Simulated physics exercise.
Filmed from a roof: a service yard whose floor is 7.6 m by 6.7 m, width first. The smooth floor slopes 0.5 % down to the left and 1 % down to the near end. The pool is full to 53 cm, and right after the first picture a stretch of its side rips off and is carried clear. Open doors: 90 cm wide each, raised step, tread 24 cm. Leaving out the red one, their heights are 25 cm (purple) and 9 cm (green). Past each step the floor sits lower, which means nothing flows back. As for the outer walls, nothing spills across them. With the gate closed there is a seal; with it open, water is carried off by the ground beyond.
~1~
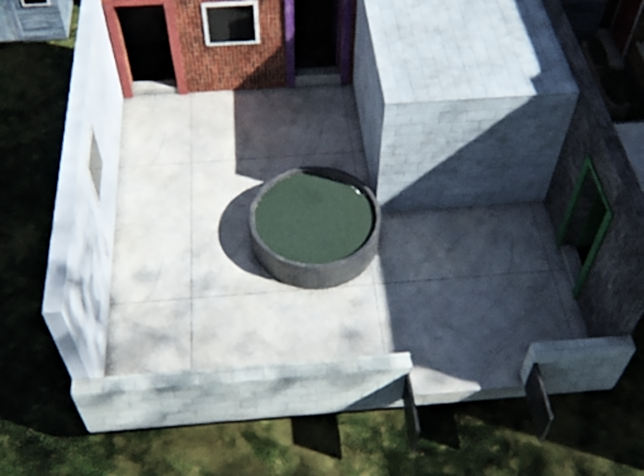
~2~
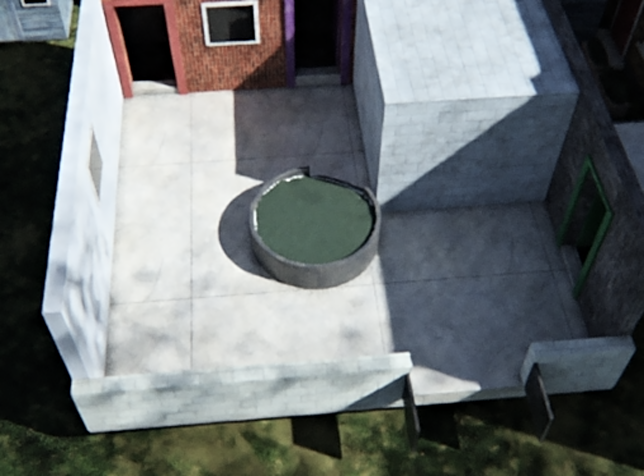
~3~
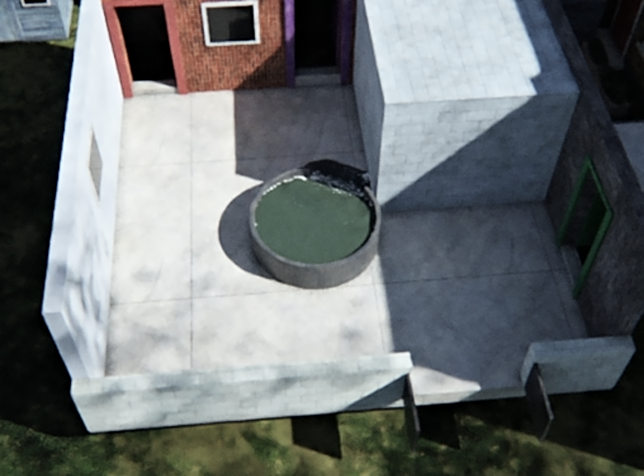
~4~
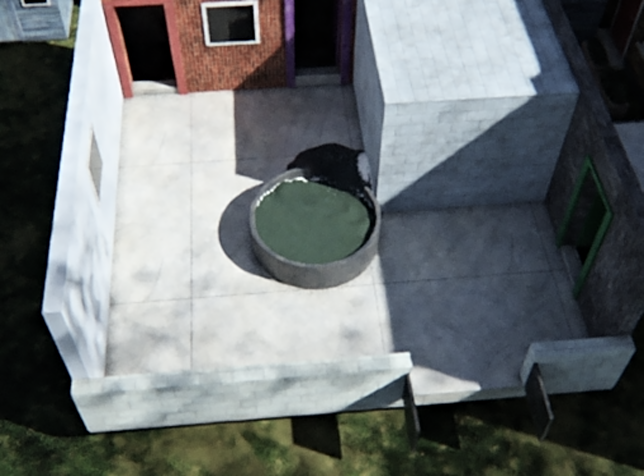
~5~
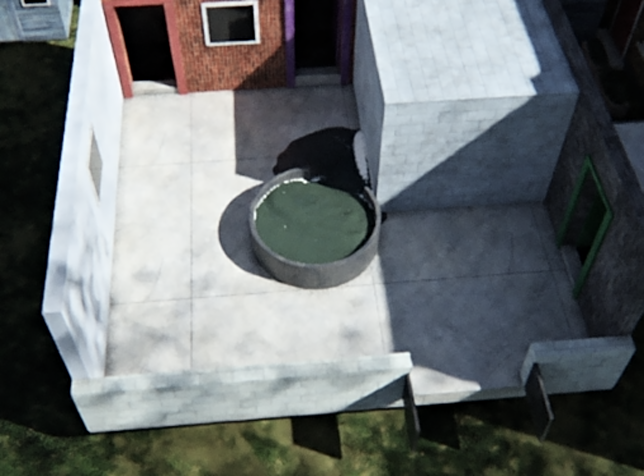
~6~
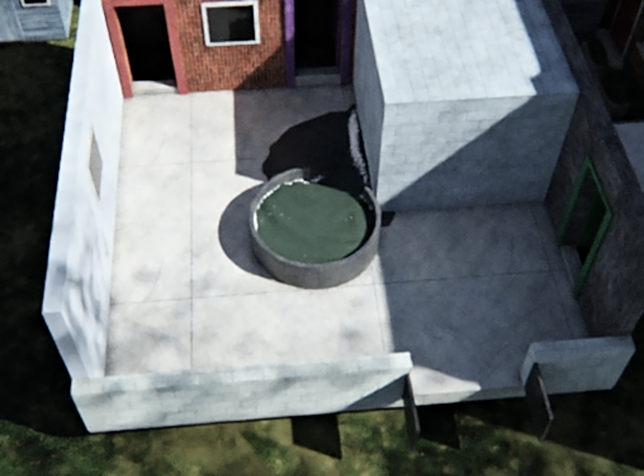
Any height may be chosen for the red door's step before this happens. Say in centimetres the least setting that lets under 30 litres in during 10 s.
It should be set to roughly 9.5 cm.
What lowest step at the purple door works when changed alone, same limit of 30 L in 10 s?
At purple, roughly 26 cm.
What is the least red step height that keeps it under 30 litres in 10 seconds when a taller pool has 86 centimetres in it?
Required height: Approx. 17 cm.
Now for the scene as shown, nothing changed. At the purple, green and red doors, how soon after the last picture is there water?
Arrival: Purple 0.4 s, green not within the 10 s, red 1.6 s.
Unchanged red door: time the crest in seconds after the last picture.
At roughly 6.0 s.
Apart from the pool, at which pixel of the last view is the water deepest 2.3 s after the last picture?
Near (324, 86).
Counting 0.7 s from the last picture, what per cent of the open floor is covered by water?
Some 15 per cent is wet.
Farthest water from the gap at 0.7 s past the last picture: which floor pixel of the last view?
Pixel: About (288, 88).
Then, 0.7 s after the last picture water covers 15 % of the floor, deepest (36 cm) near (351, 84); it has not reached the red door.
Then, 2.3 s after the last picture water covers 25 % of the floor, deepest (26 cm) near (324, 86); 5 cm at the red door, 0 litres in over its 17 cm step.
Then, 9.3 s after the last picture water covers 70 % of the floor, deepest (14 cm) near (103, 406); 8 cm at the red door, 1 litre in over its 17 cm step.
At the red door as built, the water peaked near 14 cm, 5.9 s after the last picture.
Run again over the same 10 s with other heights there, 43 litres in over 8 cm, 17 litres over 11 cm. The limit of 30 litres is kept from about 9.5 cm up.
